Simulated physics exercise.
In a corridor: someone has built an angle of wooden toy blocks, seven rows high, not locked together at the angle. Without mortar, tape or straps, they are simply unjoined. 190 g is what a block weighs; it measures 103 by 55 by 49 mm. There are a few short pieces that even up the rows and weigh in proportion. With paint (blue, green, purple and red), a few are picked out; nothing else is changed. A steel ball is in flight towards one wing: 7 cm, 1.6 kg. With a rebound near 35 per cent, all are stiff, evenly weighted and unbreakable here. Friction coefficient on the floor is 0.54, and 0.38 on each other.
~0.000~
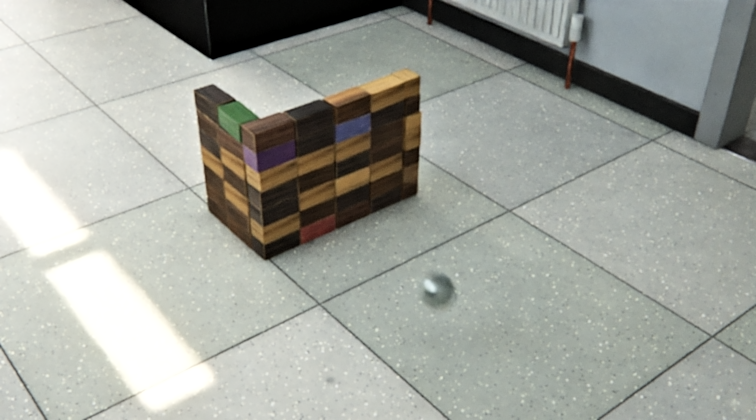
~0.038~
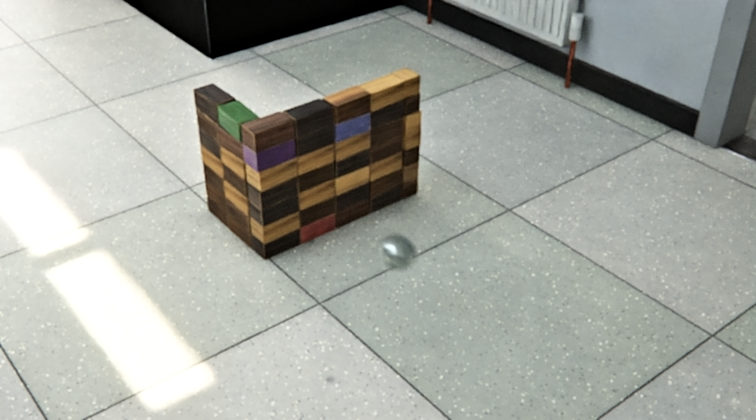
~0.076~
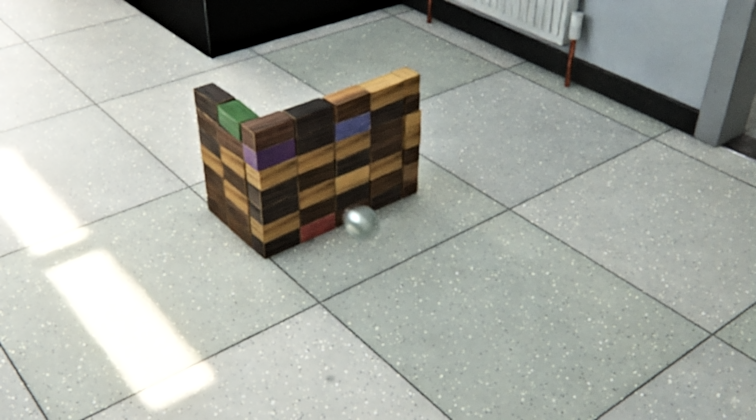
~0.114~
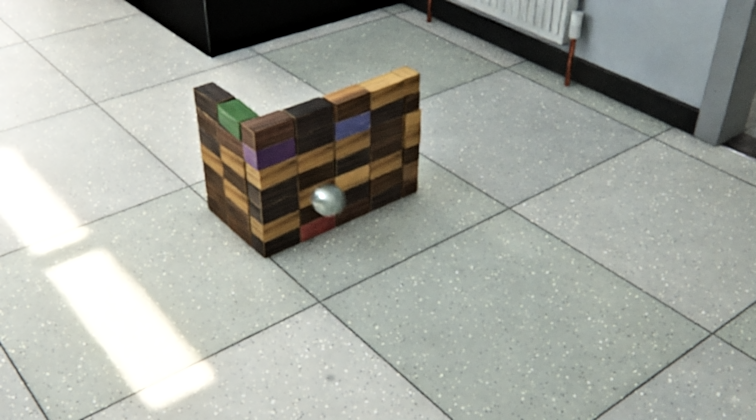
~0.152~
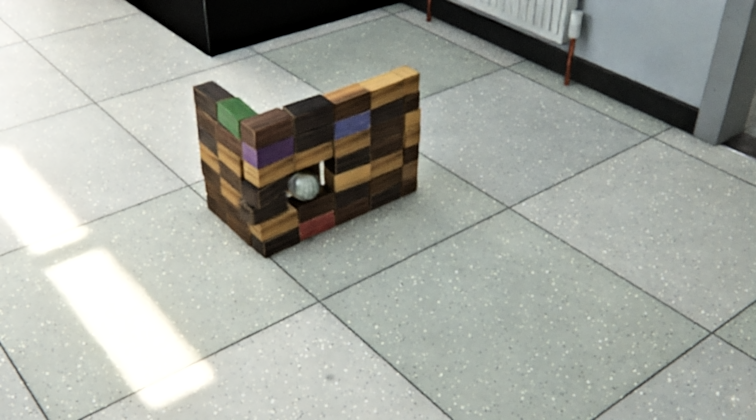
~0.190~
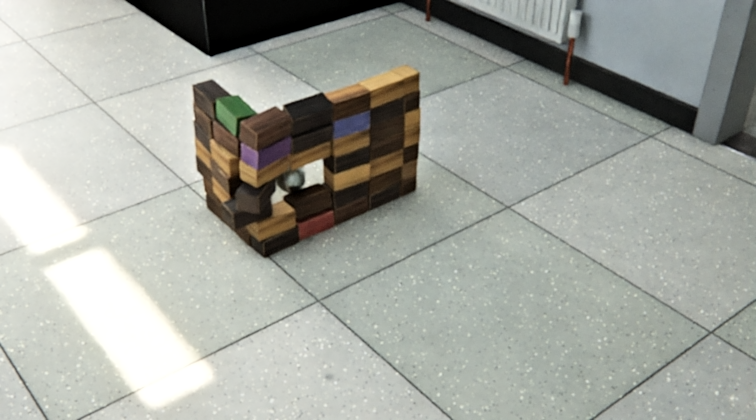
In the video, a steel ball flies leftward through the air toward an angled wall of wooden toy blocks on a tiled floor, then punches through the right wing near the corner, opening a hole and shifting the surrounding blocks.
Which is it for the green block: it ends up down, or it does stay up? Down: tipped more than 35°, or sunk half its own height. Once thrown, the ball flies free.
The green block ends up down.
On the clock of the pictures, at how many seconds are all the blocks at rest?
At roughly 2.0 s.
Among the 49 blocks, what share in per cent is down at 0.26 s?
It's 10 percent at that point.
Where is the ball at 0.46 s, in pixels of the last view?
You'll find it near (221, 142).
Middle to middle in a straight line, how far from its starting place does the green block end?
I'd estimate near 26 cm.
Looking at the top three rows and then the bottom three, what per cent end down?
That's 40% up top and 20% at the bottom.
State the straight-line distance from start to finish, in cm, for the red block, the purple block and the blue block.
I'd estimate red at 0 cm, purple at 28 cm and blue at 0 cm.
After 0.26 s, ball still moving; 6 of the 49 blocks down; green block leaning 7°; purple block leaning 7°.
After 0.46 s, ball still moving; 6 of the 49 blocks down; green block leaning 29°; purple block shifted 20 mm.
After 0.86 s, ball still moving; 11 of the 49 blocks down; green block 24 cm lower; purple block leaning 16°.
After 1.44 s, ball still moving; 16 of the 49 blocks down; green block 24 cm lower; purple block on its side.
At rest (2.4 s), ball rolling away; 16 of the 49 blocks down; green block 24 cm lower; purple block upside down; blue block shifted 4 mm. As the last picture would show them, middles, green block near (205, 211), purple block near (339, 223).
